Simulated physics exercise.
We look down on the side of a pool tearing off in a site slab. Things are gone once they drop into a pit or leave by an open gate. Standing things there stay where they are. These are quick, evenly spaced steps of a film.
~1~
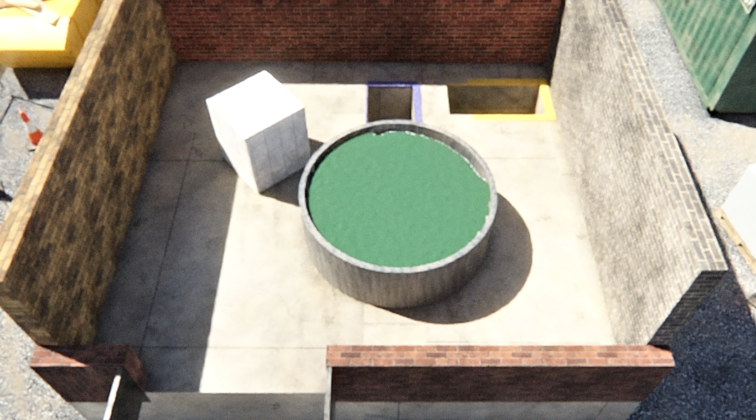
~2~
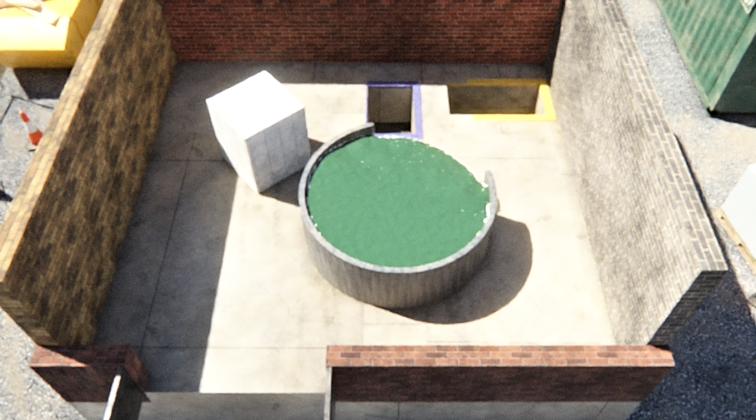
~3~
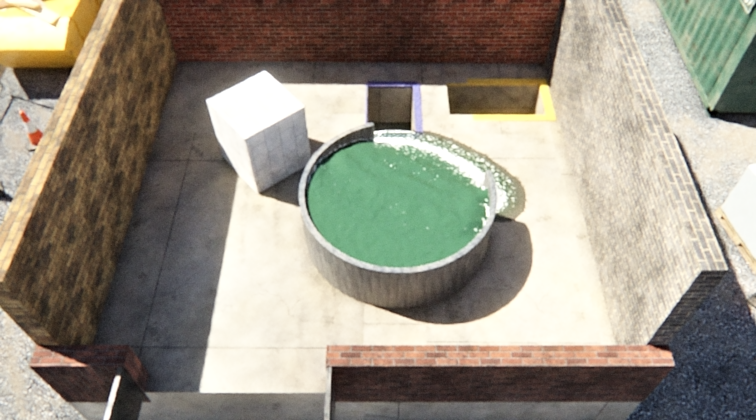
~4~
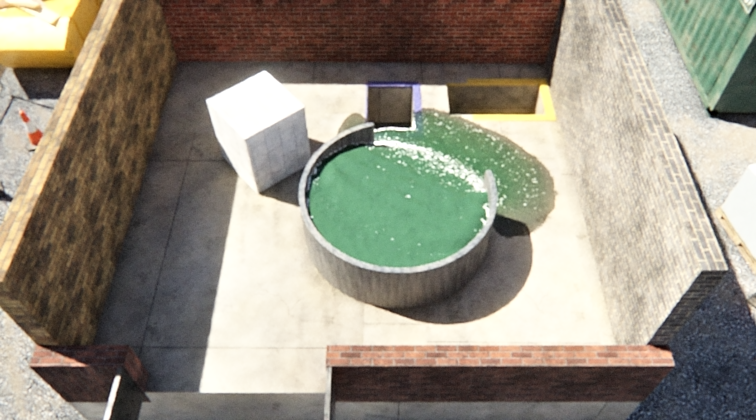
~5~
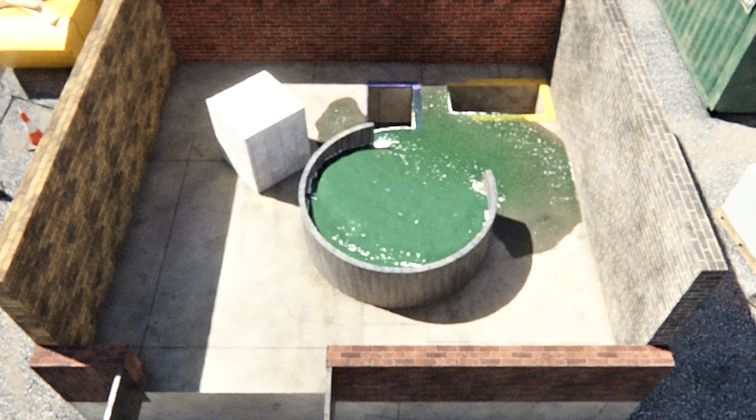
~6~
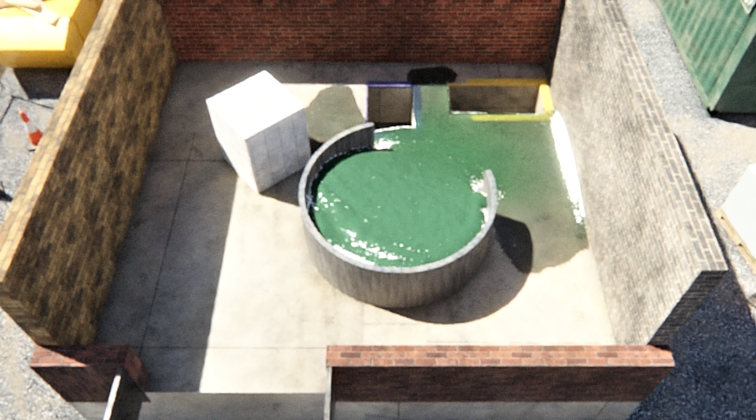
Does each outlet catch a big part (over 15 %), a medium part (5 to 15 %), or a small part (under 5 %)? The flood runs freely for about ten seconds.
Parts caught - gate: A small part; yellow pit: A big part; blue pit: A big part.
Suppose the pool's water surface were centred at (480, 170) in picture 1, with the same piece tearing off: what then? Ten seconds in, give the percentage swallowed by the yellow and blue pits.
After ten seconds: Yellow pit around 80 percent, blue pit around 2 percent.
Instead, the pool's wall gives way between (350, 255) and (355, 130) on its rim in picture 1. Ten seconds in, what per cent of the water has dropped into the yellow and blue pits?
The yellow pit gets 6 per cent and the blue pit 20 per cent.
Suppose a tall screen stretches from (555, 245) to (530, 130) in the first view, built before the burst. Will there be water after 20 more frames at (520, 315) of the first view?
Answer: Flooded.
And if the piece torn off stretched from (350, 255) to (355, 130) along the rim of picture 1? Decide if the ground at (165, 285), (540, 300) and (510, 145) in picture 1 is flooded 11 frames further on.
Well, the first is hit by the spill, the next missed by the spill, the last missed by the spill.
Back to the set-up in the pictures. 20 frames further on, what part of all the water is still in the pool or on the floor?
My figure is close to 44 percent.
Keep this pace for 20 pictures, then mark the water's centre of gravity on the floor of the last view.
Centre of the water: Near (434, 191).
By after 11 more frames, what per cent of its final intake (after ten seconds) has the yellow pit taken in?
My estimate: Close to 45 per cent.
A moment on, water covers 25 % of the floor; the gate 0 %, the yellow pit 12 %, the blue pit 8 %.
Next, water covers 35 % of the floor; the gate 0 %, the yellow pit 26 %, the blue pit 12 %.
Then, water covers 45 % of the floor; the gate 0 %, the yellow pit 41 %, the blue pit 15 %.
Later, water covers 50 % of the floor; the gate 0 %, the yellow pit 54 %, the blue pit 18 %.
In the end, water covers 50 % of the floor; the gate 0 %, the yellow pit 61 %, the blue pit 20 %.
